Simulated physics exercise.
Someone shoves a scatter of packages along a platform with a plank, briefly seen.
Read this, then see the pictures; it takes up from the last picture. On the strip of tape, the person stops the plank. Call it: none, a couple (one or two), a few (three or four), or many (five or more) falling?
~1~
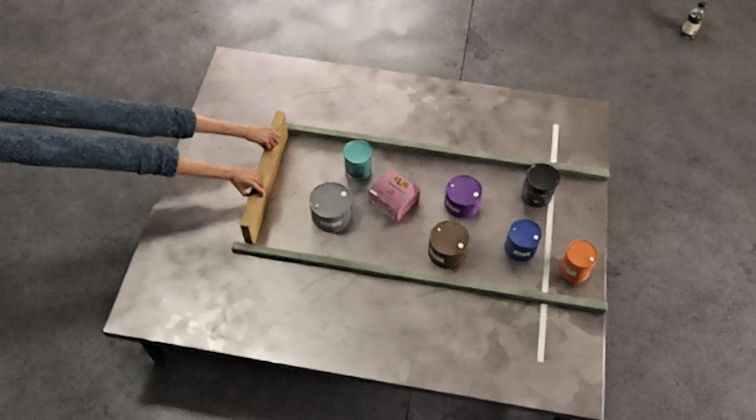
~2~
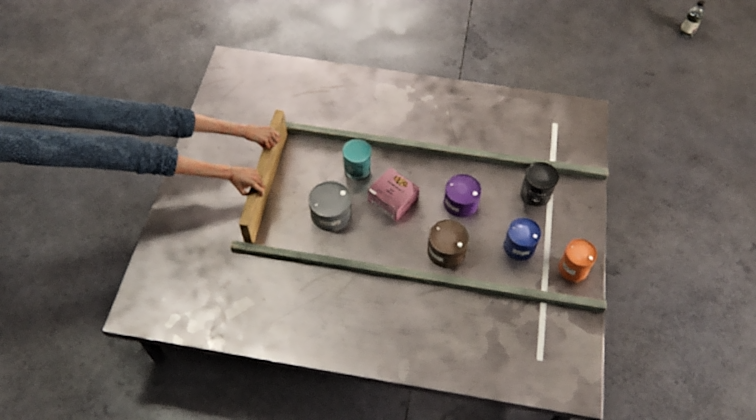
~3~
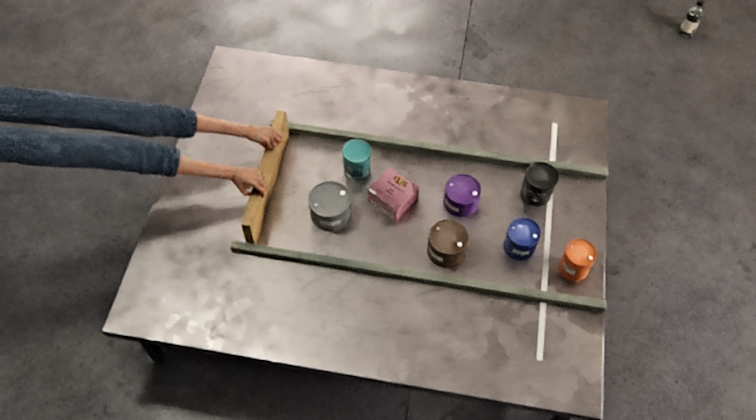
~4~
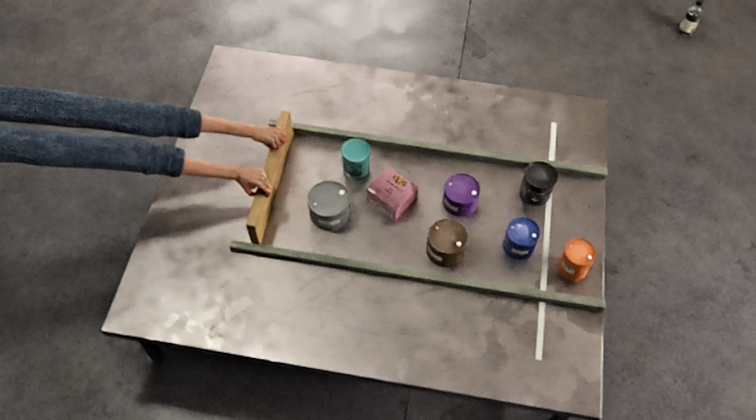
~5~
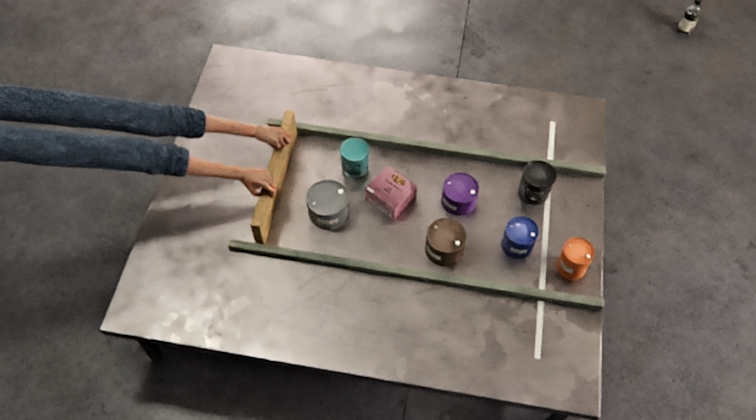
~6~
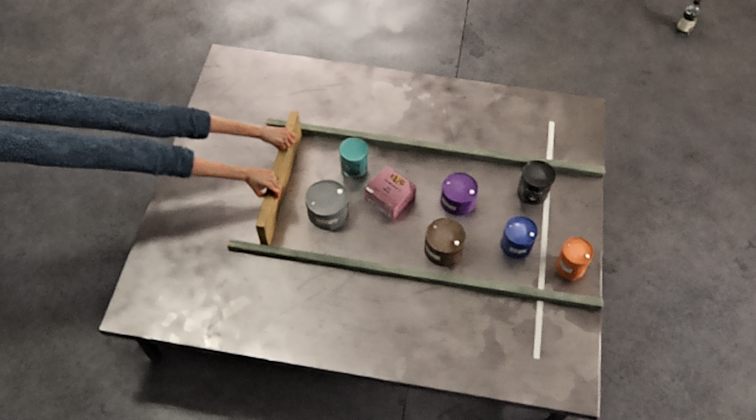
Call: A couple.
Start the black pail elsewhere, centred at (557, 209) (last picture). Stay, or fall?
The black pail comes down.
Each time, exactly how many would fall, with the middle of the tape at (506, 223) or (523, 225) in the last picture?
In that order 0 and 0.
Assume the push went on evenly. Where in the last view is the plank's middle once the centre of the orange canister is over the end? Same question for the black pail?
The middle is at (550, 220) when it's the orange canister, and at (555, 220) when it's the black pail.
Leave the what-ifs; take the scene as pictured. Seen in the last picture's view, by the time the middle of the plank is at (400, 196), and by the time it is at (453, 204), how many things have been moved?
5 and 6.
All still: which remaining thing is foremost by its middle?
Blue canister, foremost.
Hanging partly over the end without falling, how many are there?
I'd say 4 of them.
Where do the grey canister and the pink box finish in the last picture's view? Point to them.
Going in order: First (568, 236), then (586, 210).
Early on, none off yet; orange canister at rest near (574, 259); black pail at rest near (536, 183); blue canister at rest near (519, 238).
A while later, none off yet; orange canister at rest near (574, 259); black pail travelled a little near (542, 179); blue canister at rest near (519, 238).
Finally, the number that fall off is one or two; lost, purple canister.
